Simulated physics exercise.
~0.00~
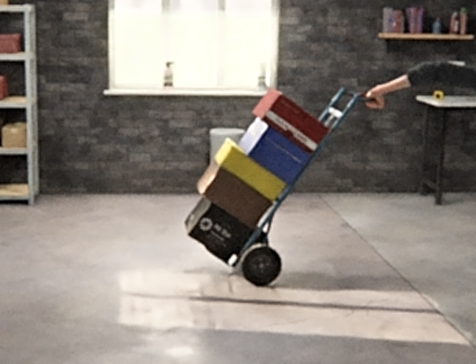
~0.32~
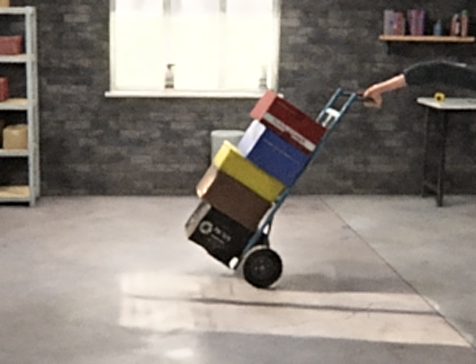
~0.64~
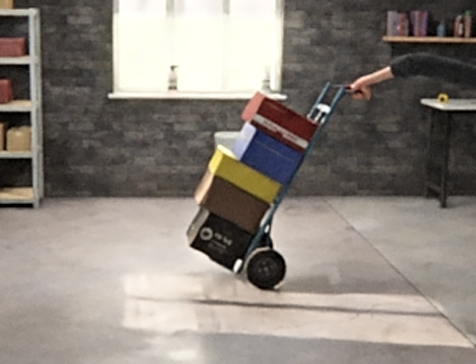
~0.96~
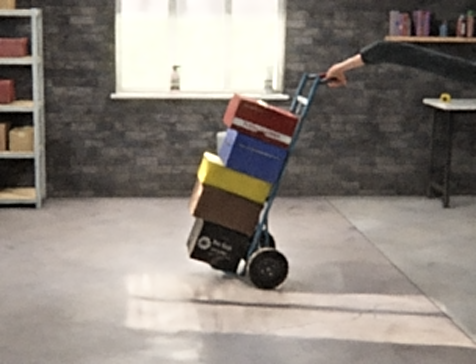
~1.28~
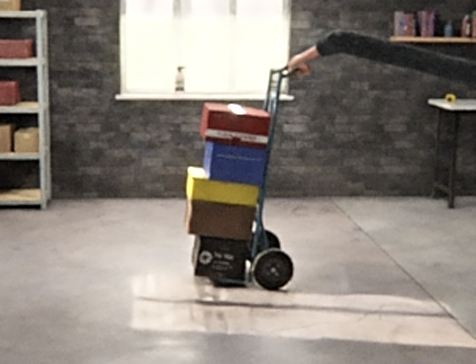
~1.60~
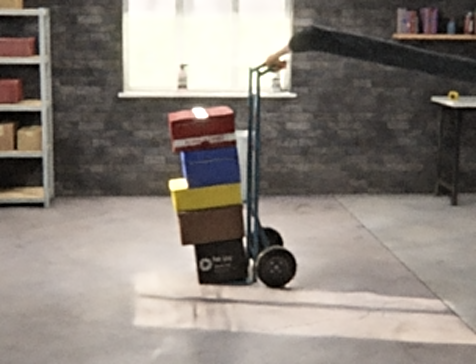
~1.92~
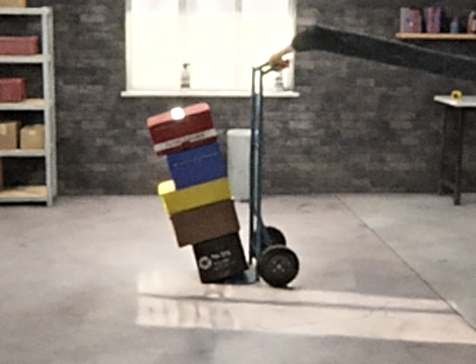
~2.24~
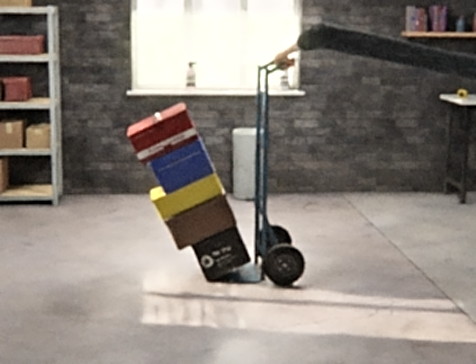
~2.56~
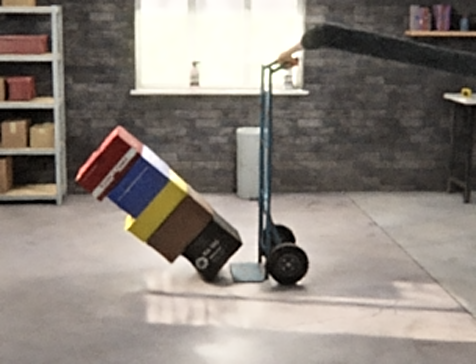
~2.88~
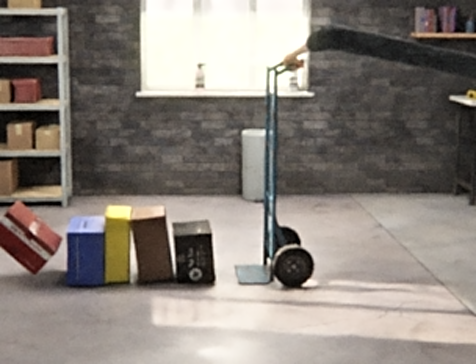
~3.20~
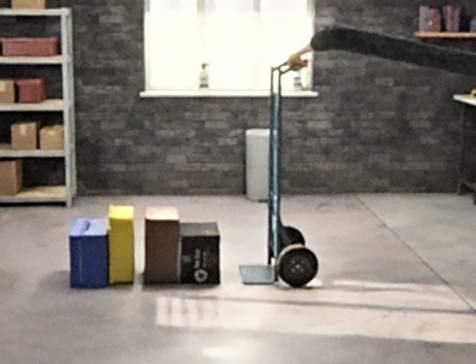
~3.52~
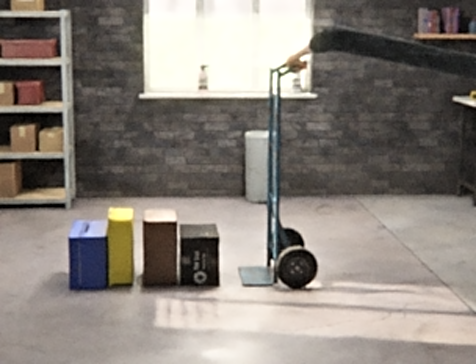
We see a hand swing a tilted two-wheeled barrow truck upright, and its stack of five boxes tips left off the truck and topples to the floor; the red one leaves view at the left, while the blue, yellow, brown and black ones rest in a row beside the standing truck.
